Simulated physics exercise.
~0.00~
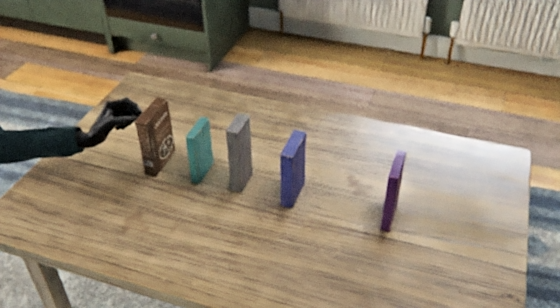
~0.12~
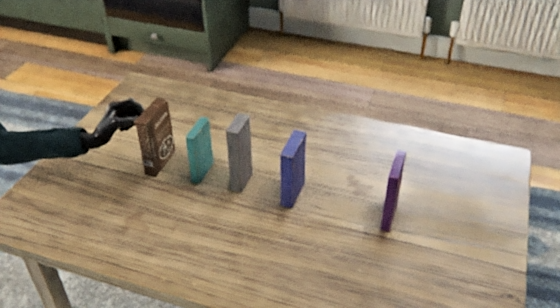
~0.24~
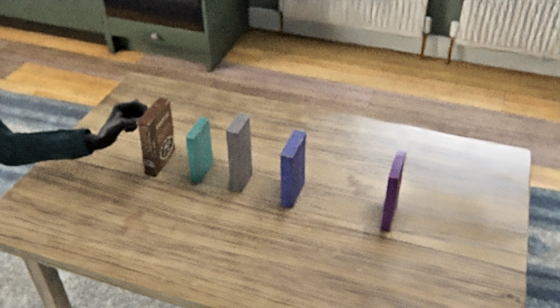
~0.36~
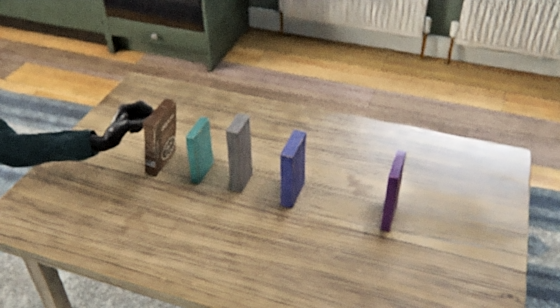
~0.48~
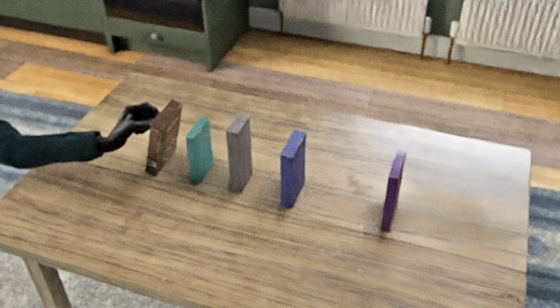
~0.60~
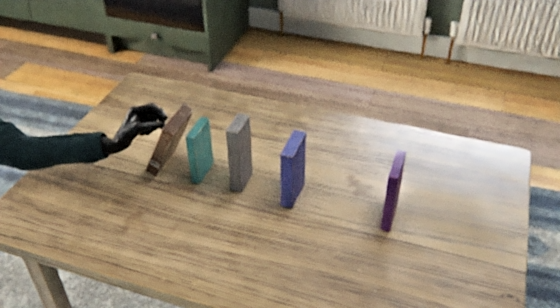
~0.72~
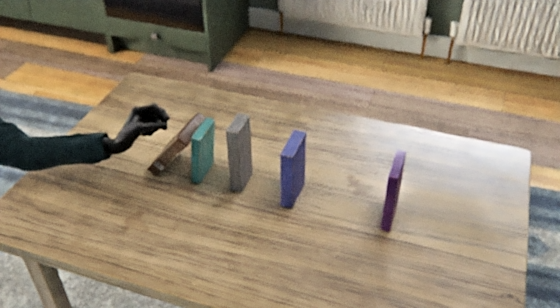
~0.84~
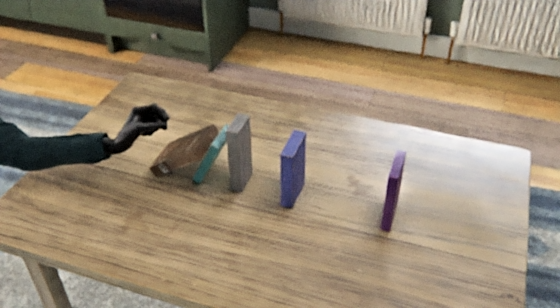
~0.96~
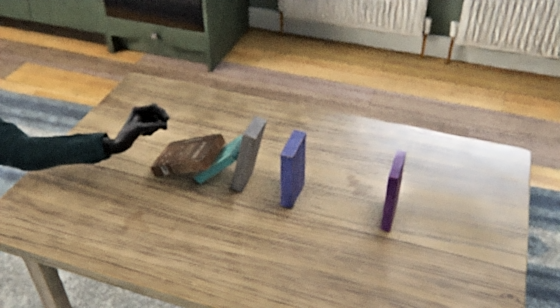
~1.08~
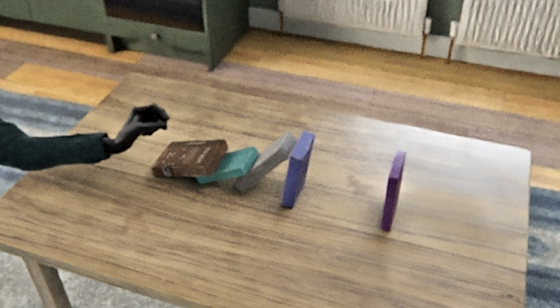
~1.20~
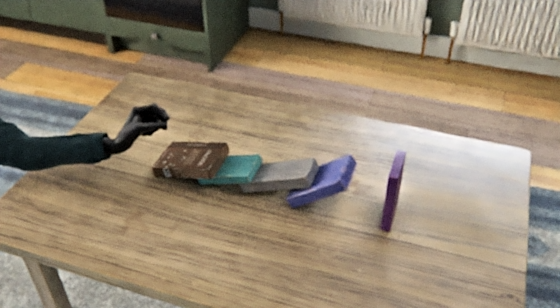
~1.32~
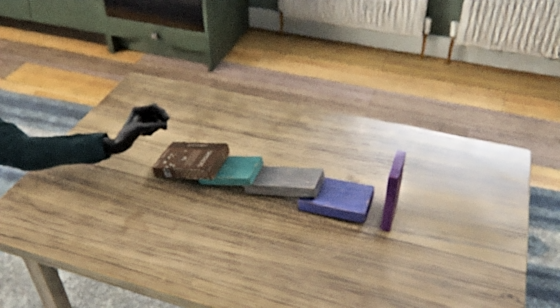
A gloved hand tipping a brown packet rightward, toppling turquoise, grey and blue blocks in turn, leaving the purple block standing.
